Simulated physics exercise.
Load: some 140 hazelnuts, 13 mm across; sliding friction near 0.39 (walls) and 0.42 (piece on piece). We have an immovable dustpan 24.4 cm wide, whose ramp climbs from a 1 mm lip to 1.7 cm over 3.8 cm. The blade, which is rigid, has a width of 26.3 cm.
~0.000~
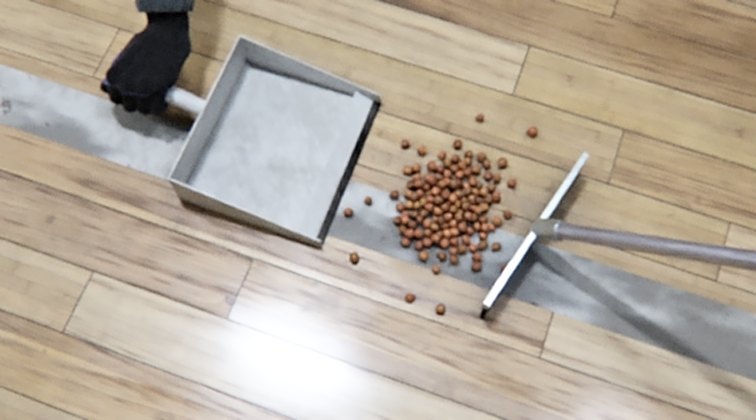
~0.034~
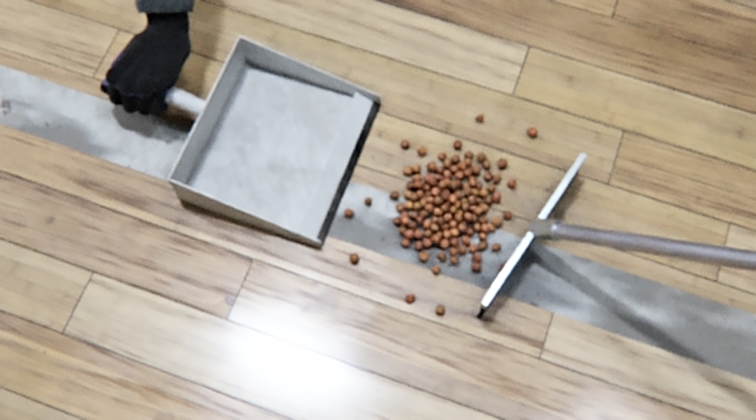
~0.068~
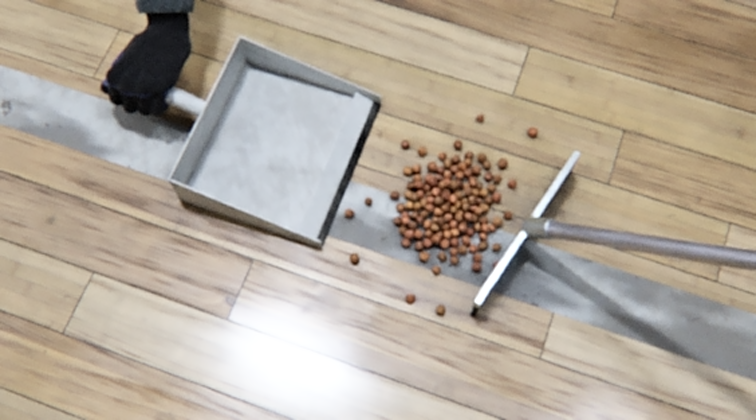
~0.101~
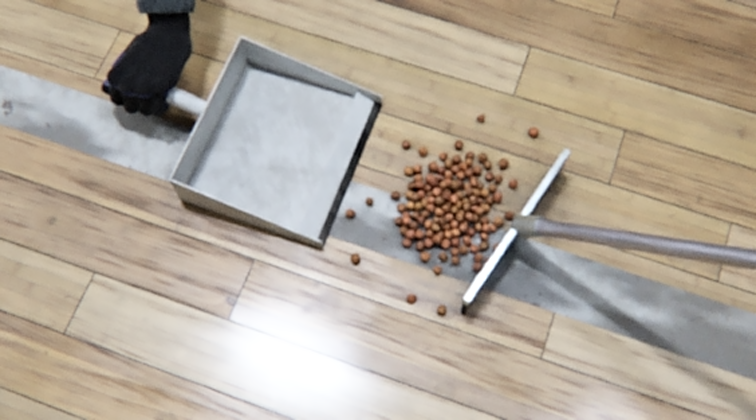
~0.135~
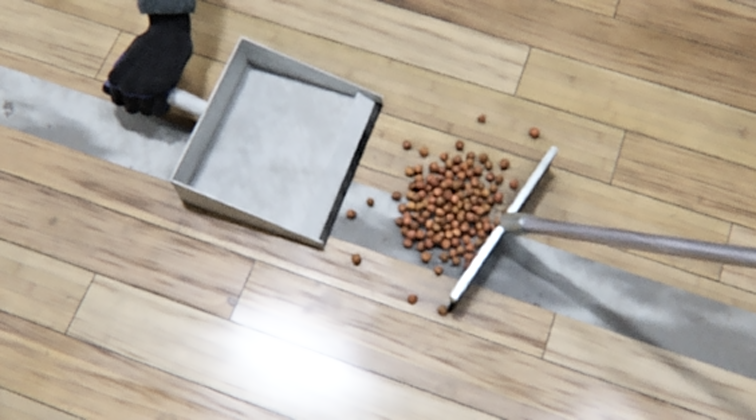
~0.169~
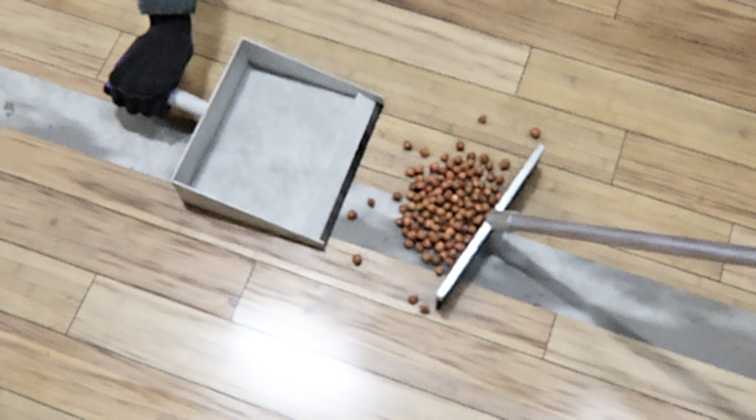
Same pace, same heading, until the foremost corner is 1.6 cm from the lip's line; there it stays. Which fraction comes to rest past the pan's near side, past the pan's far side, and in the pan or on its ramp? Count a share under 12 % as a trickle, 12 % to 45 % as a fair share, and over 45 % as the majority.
Outcome: Near side: Small; far side: Moderate; pan: Moderate.
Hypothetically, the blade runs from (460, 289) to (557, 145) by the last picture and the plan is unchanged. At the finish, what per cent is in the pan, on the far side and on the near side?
Pan 20 % / far 15 % / near 5 %.
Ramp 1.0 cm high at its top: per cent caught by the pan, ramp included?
Near 25 per cent, then.
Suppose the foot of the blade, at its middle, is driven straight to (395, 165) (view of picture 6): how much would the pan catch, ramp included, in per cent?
Some 25 percent.
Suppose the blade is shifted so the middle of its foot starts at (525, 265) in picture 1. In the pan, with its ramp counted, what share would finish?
Roughly 10 percent, ramp included.
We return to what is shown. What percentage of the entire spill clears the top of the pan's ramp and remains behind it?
Roughly 0 percent.
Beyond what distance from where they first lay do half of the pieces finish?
I'd say near 14 cm.
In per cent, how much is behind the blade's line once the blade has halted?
Some 5 percent, give or take.
Then, at 0.32 s, middle of the blade 13 cm from the lip; 0 % over the lip, far side 5 %, near side 5 %.
After 0.43 s, middle of the blade 7 cm from the lip; 0 % over the lip, far side 5 %, near side 5 %.
After 0.66 s, middle of the blade 5 cm from the lip; 20 % over the lip, far side 15 %, near side 5 %.
At rest (1.2 s), near side 5 %, far side 15 %, pan 15 %, in front of the lip or behind the blade 65 %.
